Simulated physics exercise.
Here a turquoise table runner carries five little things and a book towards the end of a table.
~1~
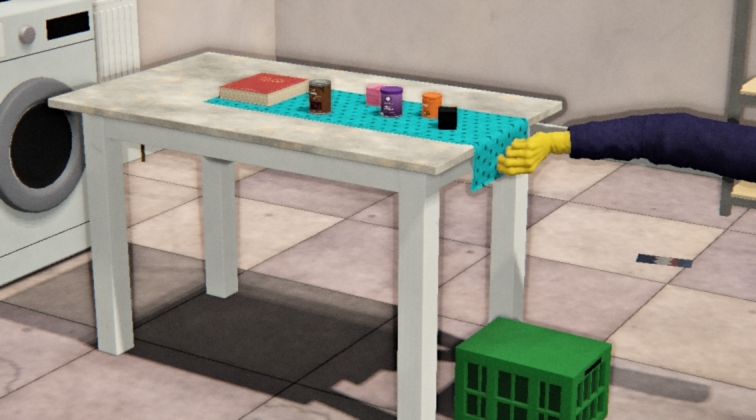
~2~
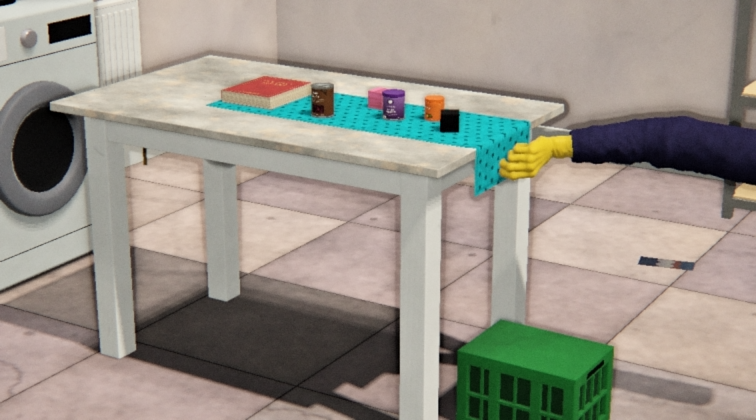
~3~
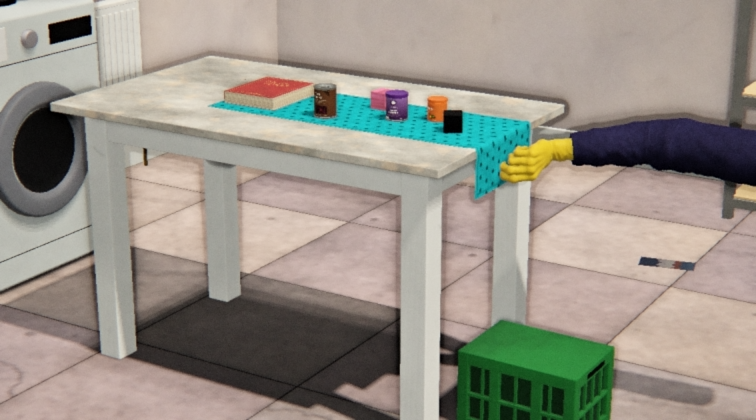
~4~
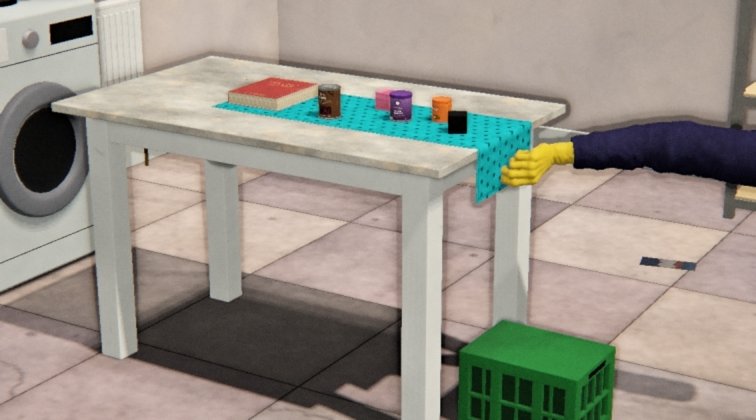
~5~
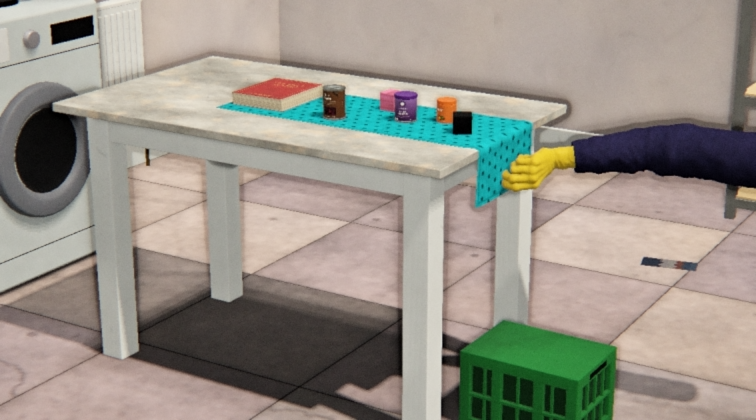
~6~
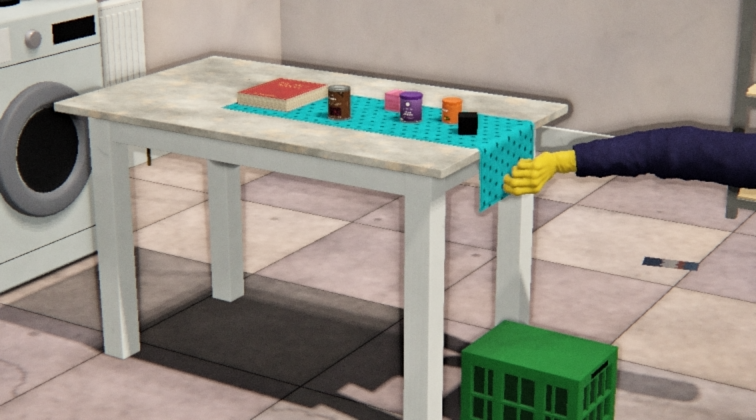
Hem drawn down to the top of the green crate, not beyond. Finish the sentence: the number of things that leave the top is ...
It is four.
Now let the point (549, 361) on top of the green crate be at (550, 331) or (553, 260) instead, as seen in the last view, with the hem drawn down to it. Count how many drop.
Then 3 and 1.
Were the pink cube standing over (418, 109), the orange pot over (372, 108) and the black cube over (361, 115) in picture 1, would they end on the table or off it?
The pink cube is off the top, the orange pot is off the top, the black cube is off the top.
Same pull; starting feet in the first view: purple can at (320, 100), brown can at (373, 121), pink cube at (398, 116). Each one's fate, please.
Briefly: Purple can stays; brown can drops; pink cube drops.
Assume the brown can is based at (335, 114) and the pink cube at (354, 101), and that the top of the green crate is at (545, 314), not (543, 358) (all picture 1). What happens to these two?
In the end the brown can is still on top and the pink cube is still on top.
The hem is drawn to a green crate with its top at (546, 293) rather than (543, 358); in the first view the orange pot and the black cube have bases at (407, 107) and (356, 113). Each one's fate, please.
Observed: Orange pot remains seated; black cube remains seated.
Soon after, hem near (507, 270); black cube and orange pot gone.
Then, hem near (507, 315); black cube, orange pot and purple can gone.
At rest, hem on the crate; black cube, orange pot, purple can and pink cube gone. The answer is four.
